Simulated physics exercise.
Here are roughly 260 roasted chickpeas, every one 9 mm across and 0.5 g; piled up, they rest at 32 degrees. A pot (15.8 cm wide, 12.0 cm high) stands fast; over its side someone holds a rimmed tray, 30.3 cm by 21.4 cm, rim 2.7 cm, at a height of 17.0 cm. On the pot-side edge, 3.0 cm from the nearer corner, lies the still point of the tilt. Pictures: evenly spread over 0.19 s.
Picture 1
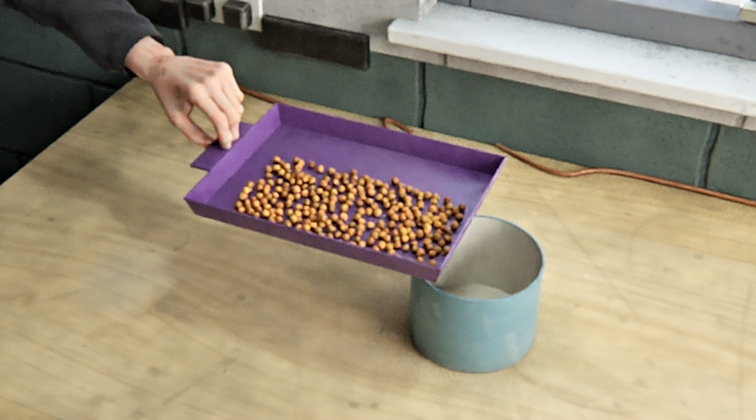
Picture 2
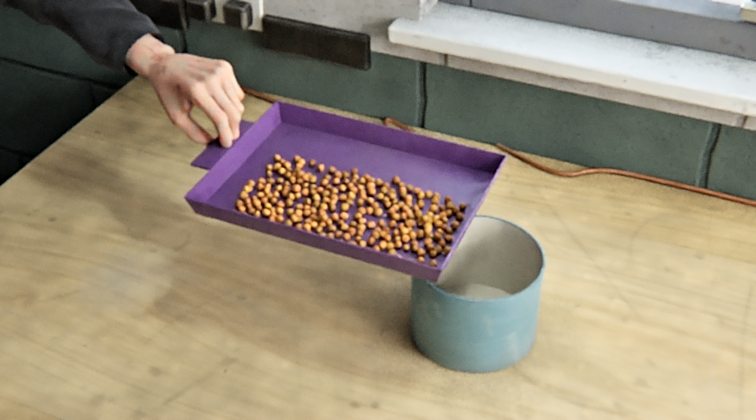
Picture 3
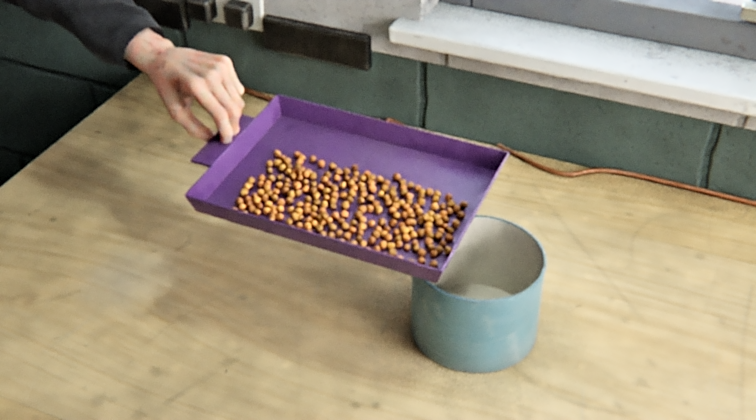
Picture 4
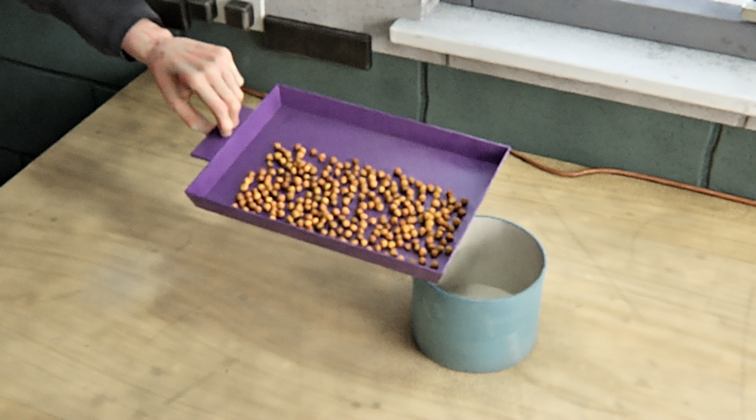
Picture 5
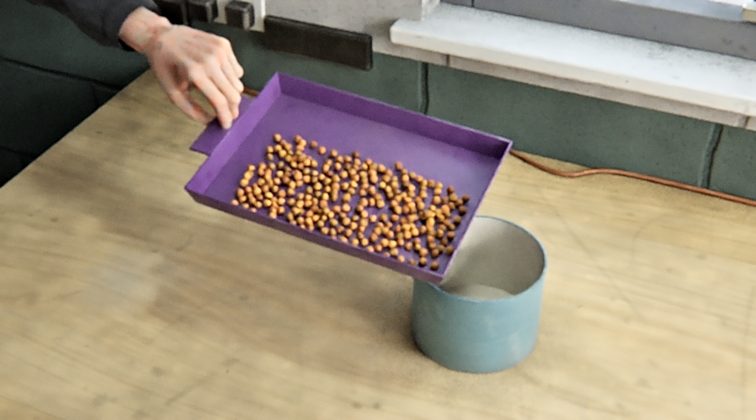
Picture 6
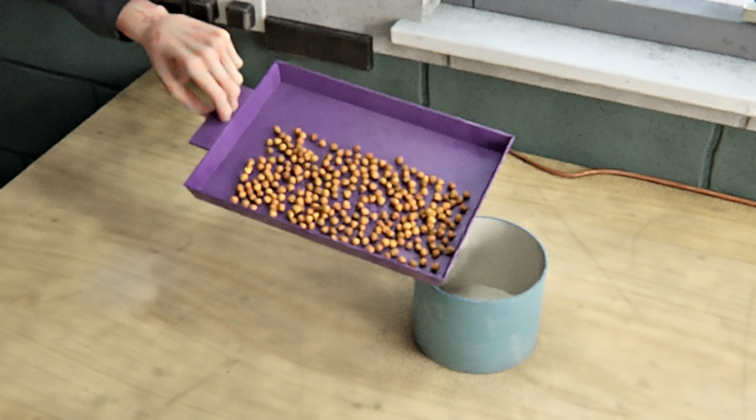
Purple rimmed tray of roasted chickpeas slowly tilting beside a blue pot as a hand raises its far left side.
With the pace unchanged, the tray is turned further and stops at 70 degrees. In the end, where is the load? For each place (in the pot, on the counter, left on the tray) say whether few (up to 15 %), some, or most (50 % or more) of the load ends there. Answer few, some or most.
Pot: Few; counter: Few; tray: Most.
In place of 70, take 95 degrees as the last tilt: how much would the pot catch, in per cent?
I'd put it at close to 0 per cent.
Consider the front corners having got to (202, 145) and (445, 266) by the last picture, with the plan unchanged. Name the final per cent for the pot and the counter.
The pot gets 15 and the counter 20.
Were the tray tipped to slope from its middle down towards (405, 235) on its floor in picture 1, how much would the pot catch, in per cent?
The share comes to about 0 in a hundred.
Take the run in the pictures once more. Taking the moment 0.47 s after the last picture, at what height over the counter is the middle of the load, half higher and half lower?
Median height: Approx. 24 cm.
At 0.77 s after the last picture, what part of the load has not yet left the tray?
About 100 per cent.
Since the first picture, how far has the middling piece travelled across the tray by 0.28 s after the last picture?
About 3 cm.
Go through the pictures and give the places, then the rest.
The first picture shows tray tilt 0 degrees, front corners at (193, 196) and (436, 263); middle of the pieces at (344, 208); pot at (477, 256).
The second picture shows tray tilt 1 degrees, front corners at (194, 195) and (437, 263); middle of the pieces at (345, 208).
The third picture shows tray tilt 2 degrees, front corners at (194, 193) and (438, 264); middle of the pieces at (346, 205).
The fourth picture shows tray tilt 6 degrees, front corners at (194, 189) and (438, 266), lowest corner right front; middle of the pieces at (346, 202).
The fifth picture shows tray tilt 10 degrees, front corners at (194, 186) and (439, 269), lowest corner right front; middle of the pieces at (347, 198).
The sixth picture shows tray tilt 13 degrees, front corners at (193, 182) and (440, 272), lowest corner right front; middle of the pieces at (347, 195); pot at (481, 257).
Then, 0.28 s after the last picture, tilt 41 degrees; the tray holds 100 %, the pot 0 %.
Then, 0.47 s after the last picture, tilt 61 degrees; the tray holds 100 %, the pot 0 %.
Then, 0.77 s after the last picture, tilt 70 degrees; the tray holds 100 %, the pot 0 %.
In the end, pot 0 %, counter 0 %, tray 100 %.
